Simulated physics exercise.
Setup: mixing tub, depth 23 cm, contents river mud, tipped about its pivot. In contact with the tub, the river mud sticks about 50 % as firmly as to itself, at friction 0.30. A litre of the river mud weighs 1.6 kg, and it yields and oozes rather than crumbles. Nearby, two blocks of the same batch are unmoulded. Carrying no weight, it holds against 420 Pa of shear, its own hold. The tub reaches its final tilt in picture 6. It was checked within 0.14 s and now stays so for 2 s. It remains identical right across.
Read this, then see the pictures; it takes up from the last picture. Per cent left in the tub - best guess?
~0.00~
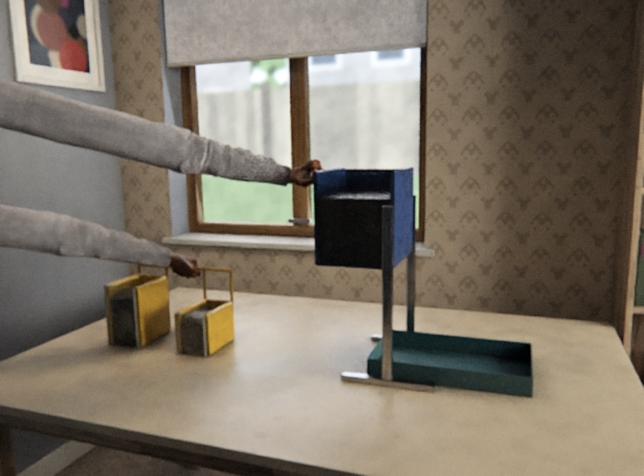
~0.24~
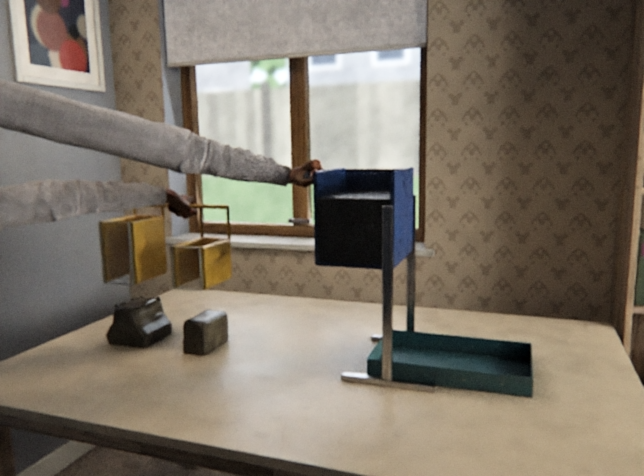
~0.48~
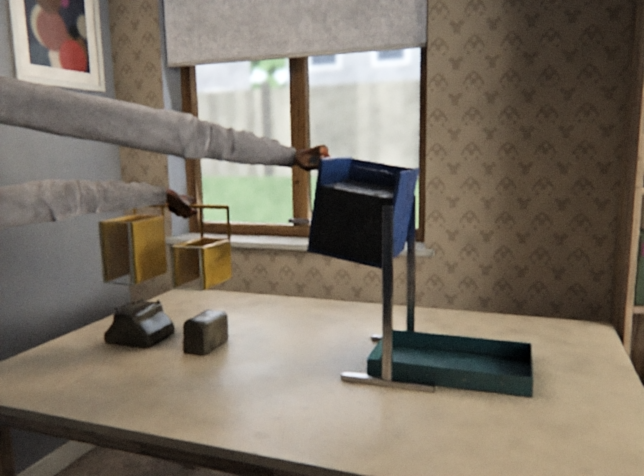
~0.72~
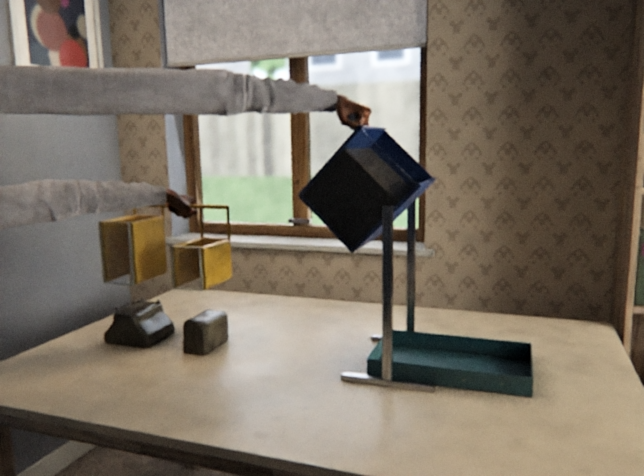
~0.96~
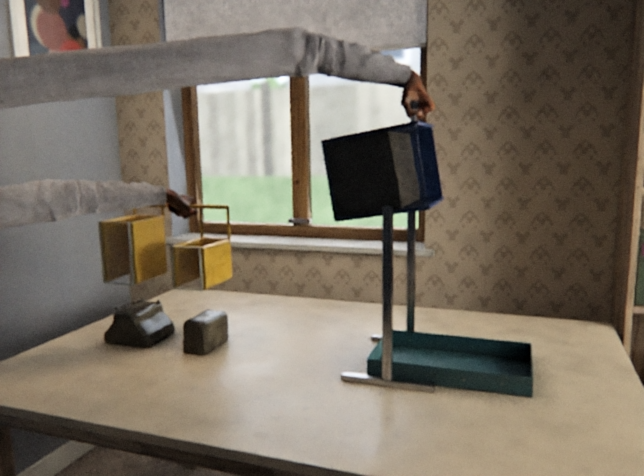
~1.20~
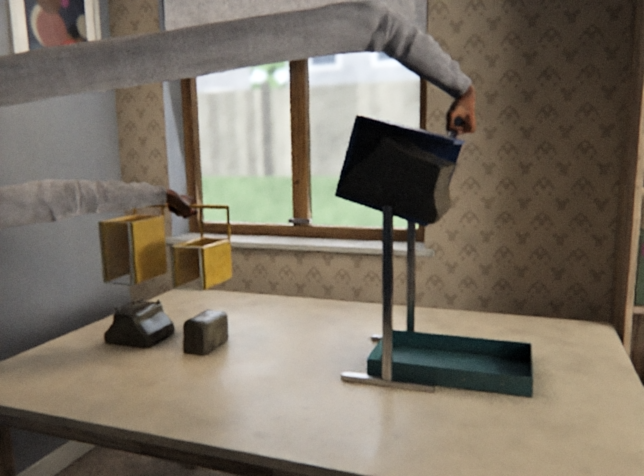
Best guess: 0 %.
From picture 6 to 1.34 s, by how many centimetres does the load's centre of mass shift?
It has moved around 9 centimetres.
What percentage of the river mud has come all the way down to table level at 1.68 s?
Down at that time: Approx. 60 %.
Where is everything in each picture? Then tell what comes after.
Handle-side rim at (316, 173), tilt 0 degrees; highest point of the river mud at (328, 197); test blocks 16 cm, 10 cm high (left to right), in the first picture.
Handle-side rim at (316, 173), tilt 0 degrees; highest point of the river mud at (328, 197); test blocks 12 cm, 9.8 cm high (left to right), in the second picture.
Handle-side rim at (323, 161), tilt 10 degrees; highest point of the river mud at (325, 187); test blocks 11 cm, 9.8 cm high (left to right), in the third picture.
Handle-side rim at (362, 128), tilt 45 degrees; highest point of the river mud at (347, 151); test blocks 11 cm, 9.8 cm high (left to right), in the fourth picture.
Handle-side rim at (416, 125), tilt 81 degrees; highest point of the river mud at (384, 133); test blocks 11 cm, 9.8 cm high (left to right), in the fifth picture.
Handle-side rim at (451, 144), tilt 106 degrees; highest point of the river mud at (388, 138); test blocks 11 cm, 9.8 cm high (left to right), in the sixth picture.
By 1.34 s, the tub is at 106 degrees and holds 59 %.
By 1.51 s, the tub is at 106 degrees and holds 33 %.
By 1.68 s, the tub is at 106 degrees and holds 23 %.
By 1.85 s, the tub is at 106 degrees and holds 12 %.
By 3.20 s, at the end, the tub is at 106 degrees and holds 0 %.
